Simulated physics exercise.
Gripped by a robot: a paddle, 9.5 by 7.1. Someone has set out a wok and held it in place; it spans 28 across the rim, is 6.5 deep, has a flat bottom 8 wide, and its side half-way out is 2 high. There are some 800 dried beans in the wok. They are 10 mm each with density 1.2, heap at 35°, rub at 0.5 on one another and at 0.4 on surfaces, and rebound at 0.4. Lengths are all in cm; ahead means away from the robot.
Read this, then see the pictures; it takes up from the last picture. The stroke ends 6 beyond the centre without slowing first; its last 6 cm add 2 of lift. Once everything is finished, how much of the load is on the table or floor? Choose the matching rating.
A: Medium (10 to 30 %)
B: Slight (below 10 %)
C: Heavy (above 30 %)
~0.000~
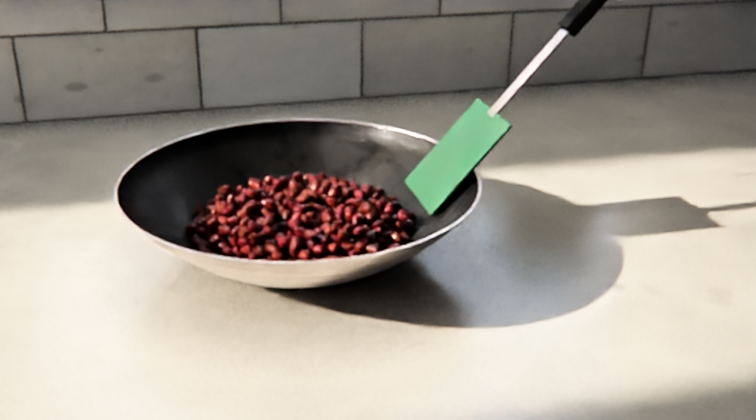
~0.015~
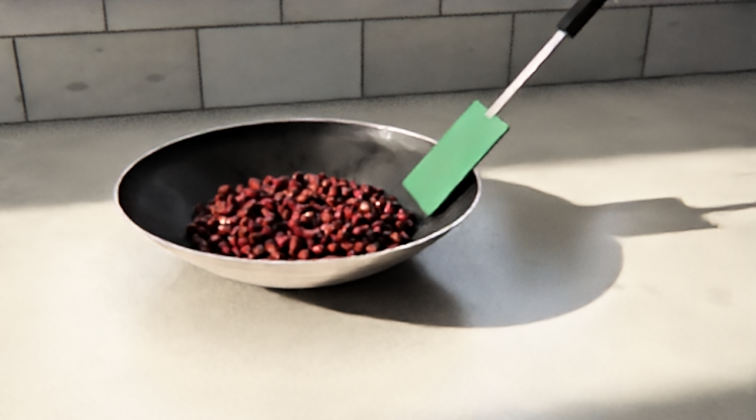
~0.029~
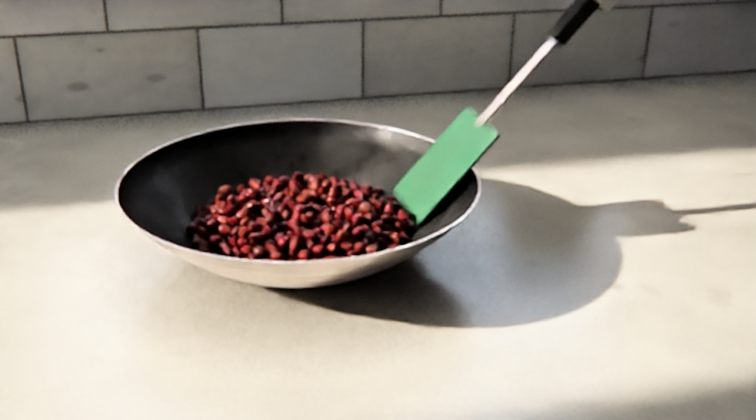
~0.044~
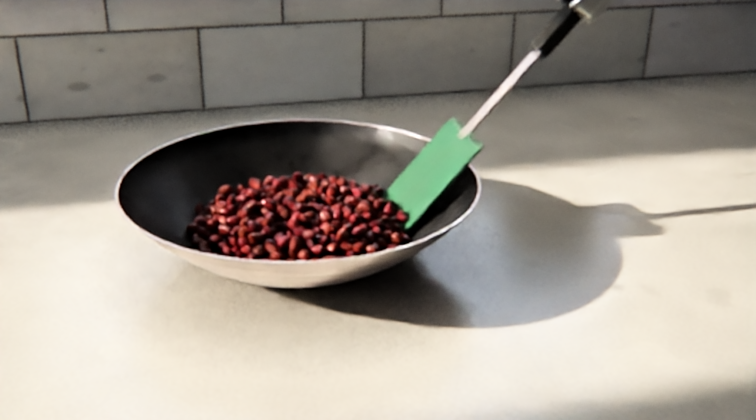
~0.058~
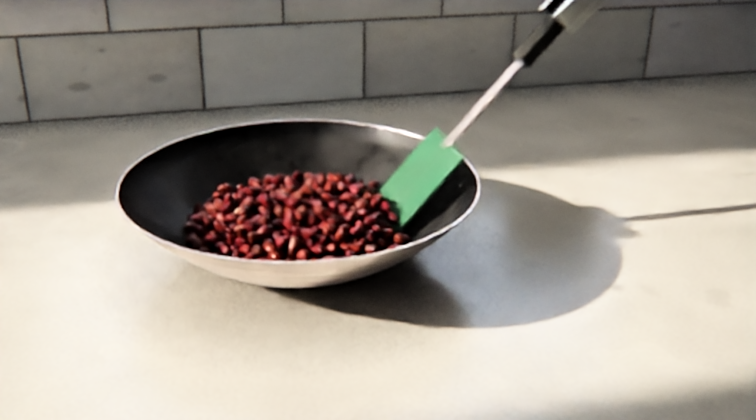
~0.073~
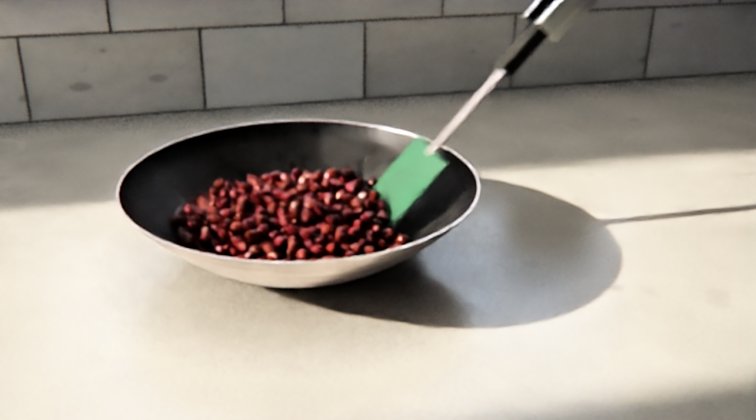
(A) Medium (10 to 30 %).
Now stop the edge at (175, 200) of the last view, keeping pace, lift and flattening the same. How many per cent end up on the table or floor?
I'd estimate about 40 per cent.
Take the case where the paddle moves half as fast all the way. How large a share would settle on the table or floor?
Estimated share: Some 0 %.
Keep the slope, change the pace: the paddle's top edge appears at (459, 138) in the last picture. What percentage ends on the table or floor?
Expect about 0 per cent there.
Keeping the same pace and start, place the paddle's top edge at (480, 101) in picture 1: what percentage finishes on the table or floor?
Spill: Approx. 15 per cent.
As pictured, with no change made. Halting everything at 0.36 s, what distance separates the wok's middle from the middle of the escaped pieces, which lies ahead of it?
Roughly 18 centimetres ahead.
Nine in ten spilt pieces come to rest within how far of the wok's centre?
I'd put it at about 30 centimetres.
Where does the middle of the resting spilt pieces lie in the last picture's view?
Roughly at (45, 277) in the final view.
After 0.11 s, sloping 48°, highest piece 7 above the table; 805 in the wok.
After 0.14 s, sloping 48°, highest piece 7 above the table; 805 in the wok.
After 0.36 s, sloping 48°, highest piece 9 above the table; 698 in the wok, 57 on the table or floor, 50 on the blade or in flight.
After 1.41 s, sloping 48°, highest piece 7 above the table; 693 in the wok, 112 on the table or floor.
In the end, 693 in the wok, 112 on the table or floor. That is 14 % on the table or floor.
